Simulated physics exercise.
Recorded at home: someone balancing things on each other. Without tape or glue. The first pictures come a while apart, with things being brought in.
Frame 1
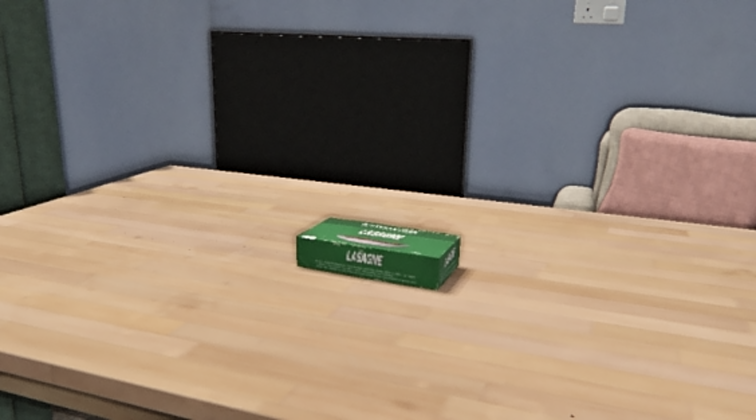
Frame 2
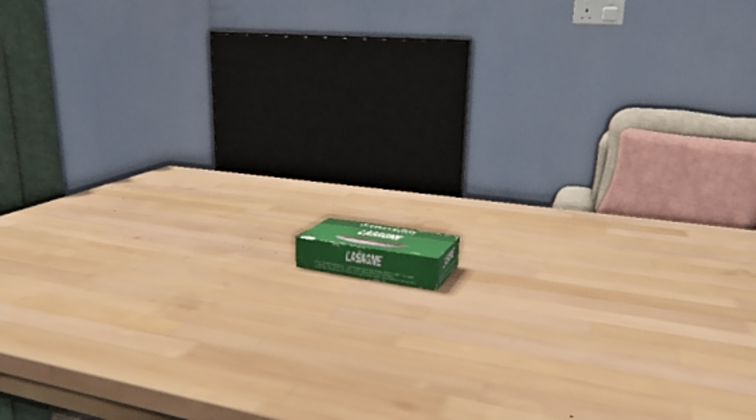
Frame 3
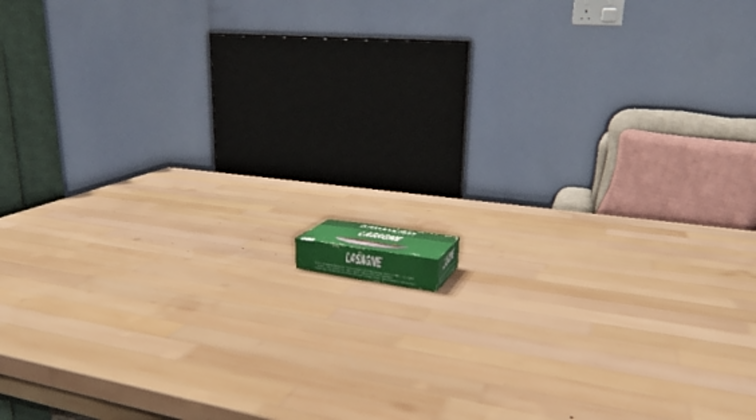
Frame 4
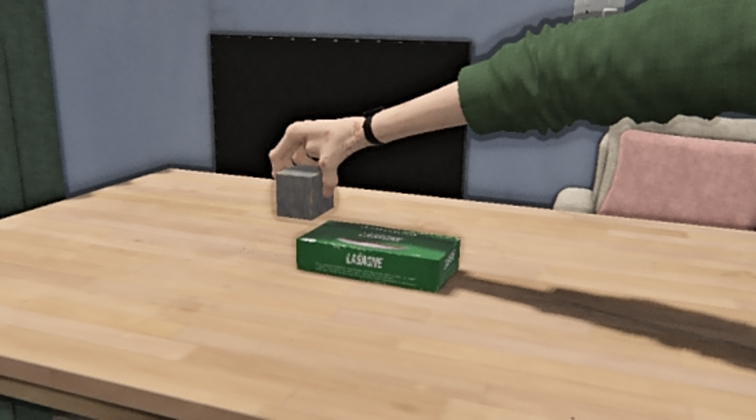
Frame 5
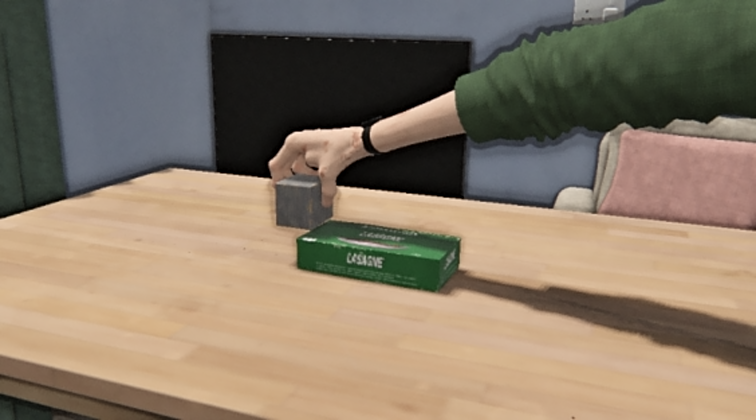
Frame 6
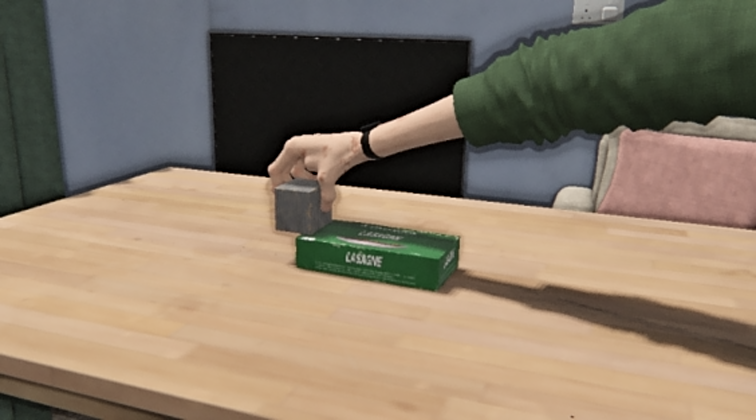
A hand in a green sleeve reached in from the right and lowered a grey block behind the left end of a green packet on the wooden table, keeping hold of it.
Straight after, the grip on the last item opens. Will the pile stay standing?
No.
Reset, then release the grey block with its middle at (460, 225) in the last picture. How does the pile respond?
It collapses.
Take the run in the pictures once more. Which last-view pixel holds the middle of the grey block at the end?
Roughly at pixel (274, 235).
Then, 0.30 s after the last picture, grey block now fallen.
Then, 0.40 s after the last picture, nothing new.
At rest, fallen, grey block; green packet in place. Seen from the same camera at the end, grey block near (274, 235). The pile comes apart.
